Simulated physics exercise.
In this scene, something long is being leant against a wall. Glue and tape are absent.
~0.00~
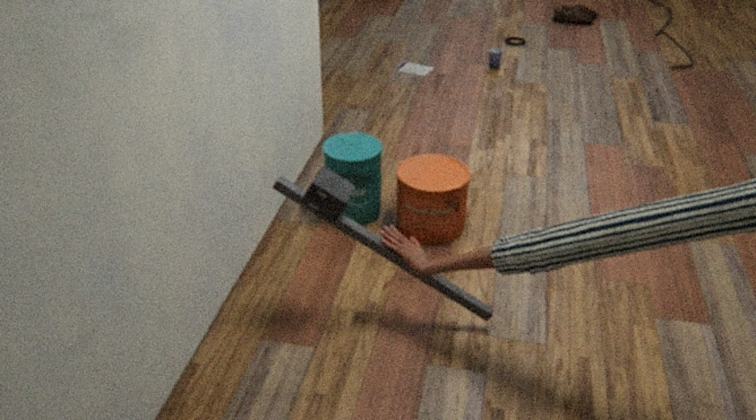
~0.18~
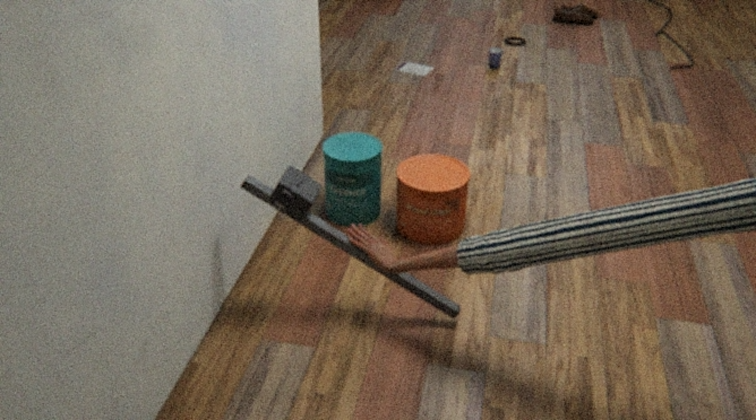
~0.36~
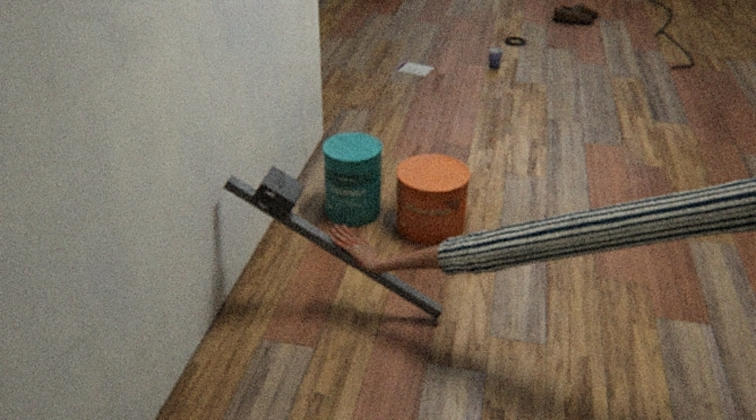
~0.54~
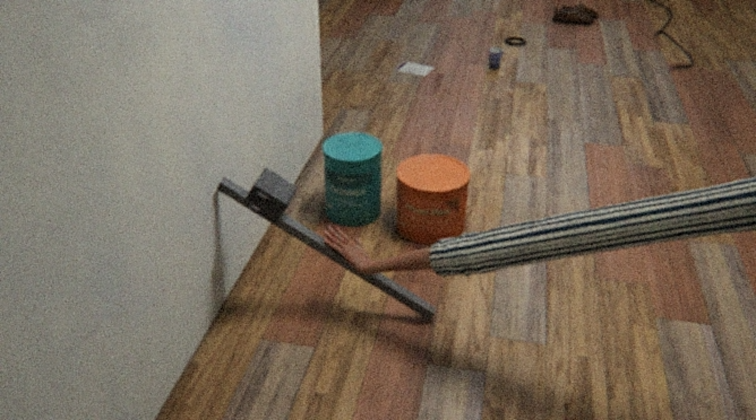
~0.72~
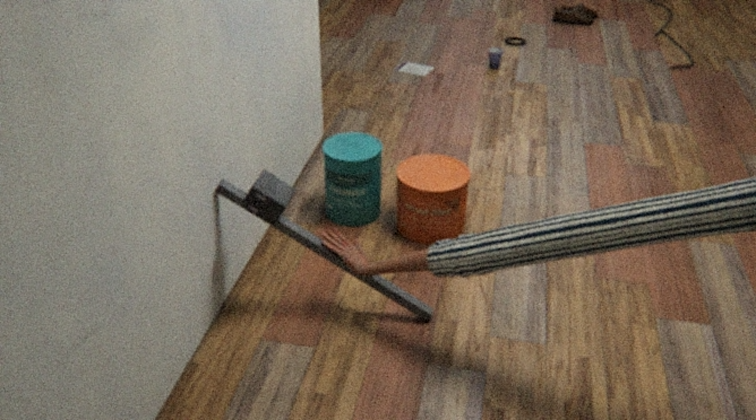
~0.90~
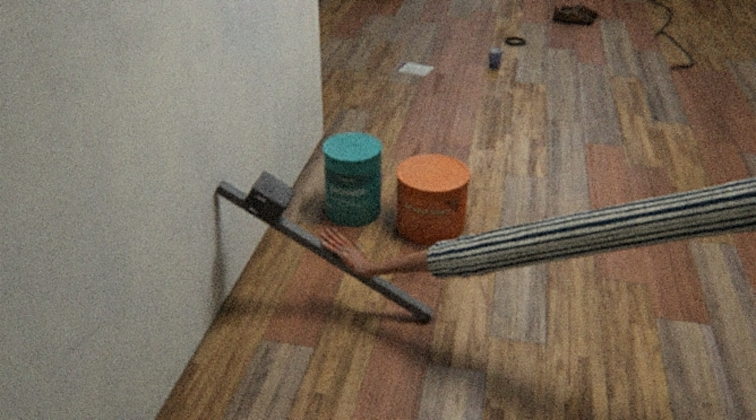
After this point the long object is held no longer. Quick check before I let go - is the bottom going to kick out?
It moves downward.
Around 1.20 s, grey pole 10° lower than it was left near (336, 269).
Around 1.30 s, grey pole 25° lower than it was left near (343, 293).
Around 1.40 s, grey pole 32° lower than it was left near (344, 295).
Around 1.60 s, grey pole 31° lower than it was left near (346, 303).
Finally (2.9 s), moved from the start, grey pole; the other 2 still in place. Final places as the last picture's camera would see them, grey pole near (346, 304). The pole slips out.
